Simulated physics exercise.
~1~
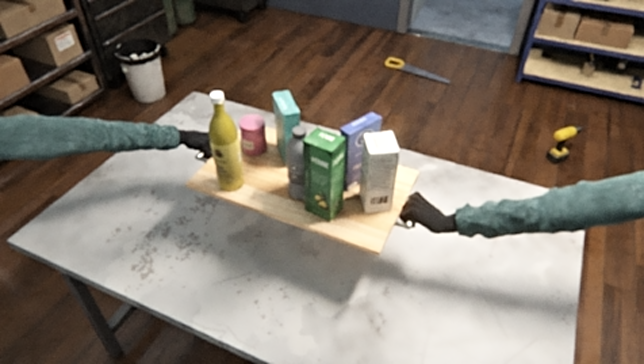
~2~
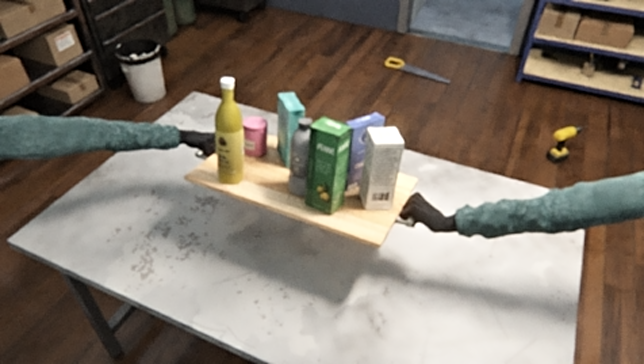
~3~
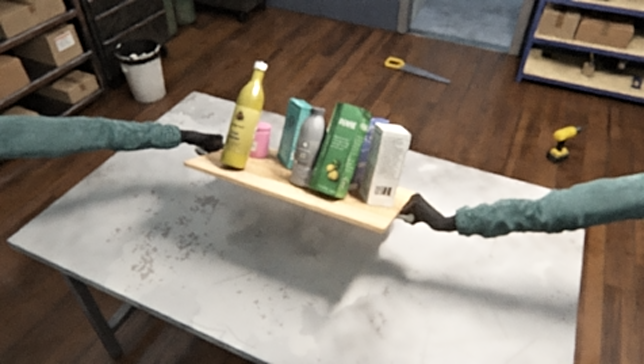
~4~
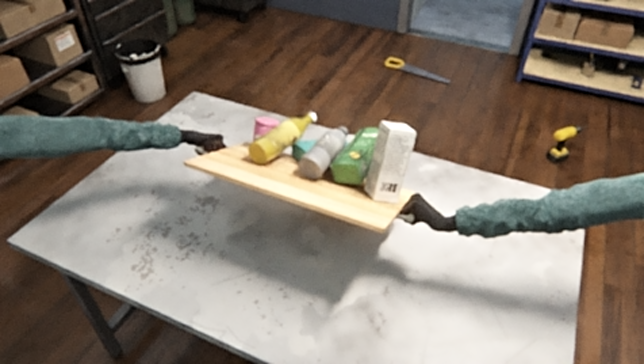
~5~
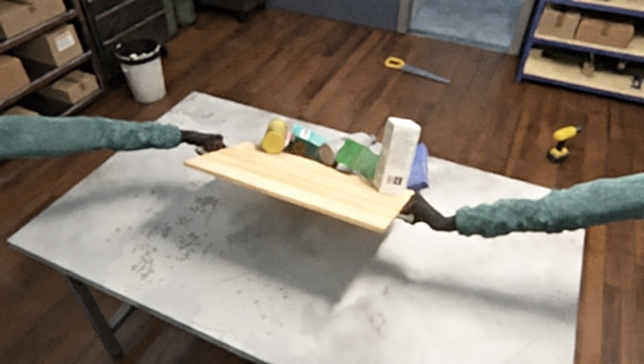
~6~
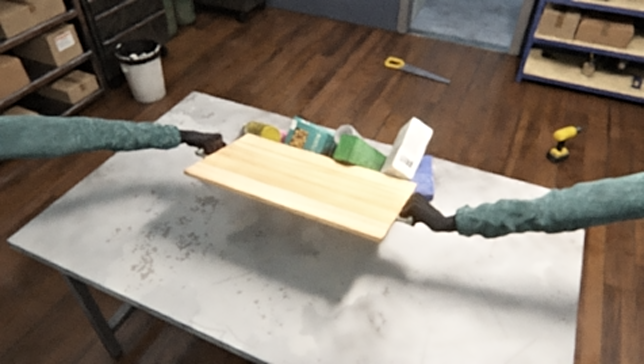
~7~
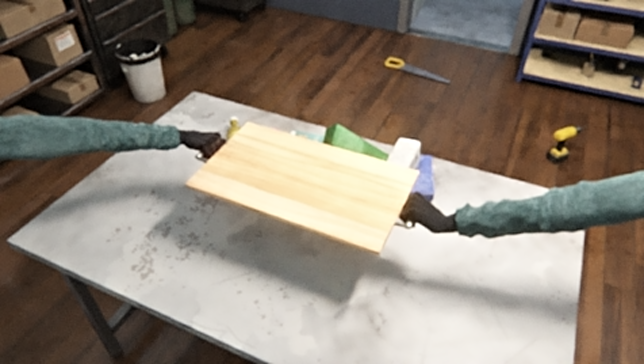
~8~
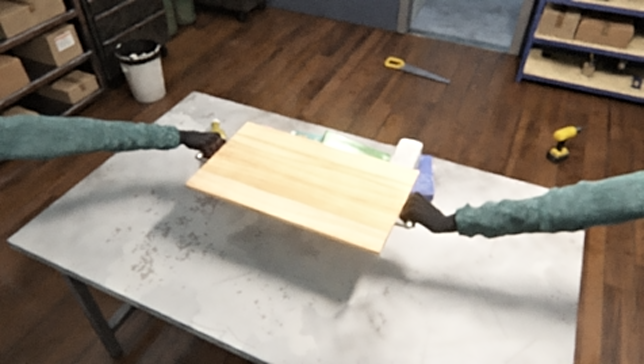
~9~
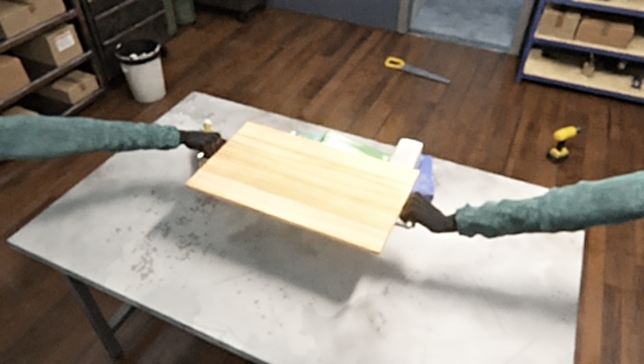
A rimless wooden tray, held at its left and right ends by two dark-gloved hands in teal sleeves, hovers over a pale, worn table in a workshop, seen from above. On it stand a yellow bottle at left, a pink jar, a turquoise packet, a grey bottle, a green carton, a blue packet and a white carton at right. The hands tip the far edge down, and the items lean and topple. They slide off the far side, the white carton going last. The tray swings back nearly level, empty, with the fallen items partly hidden behind it.
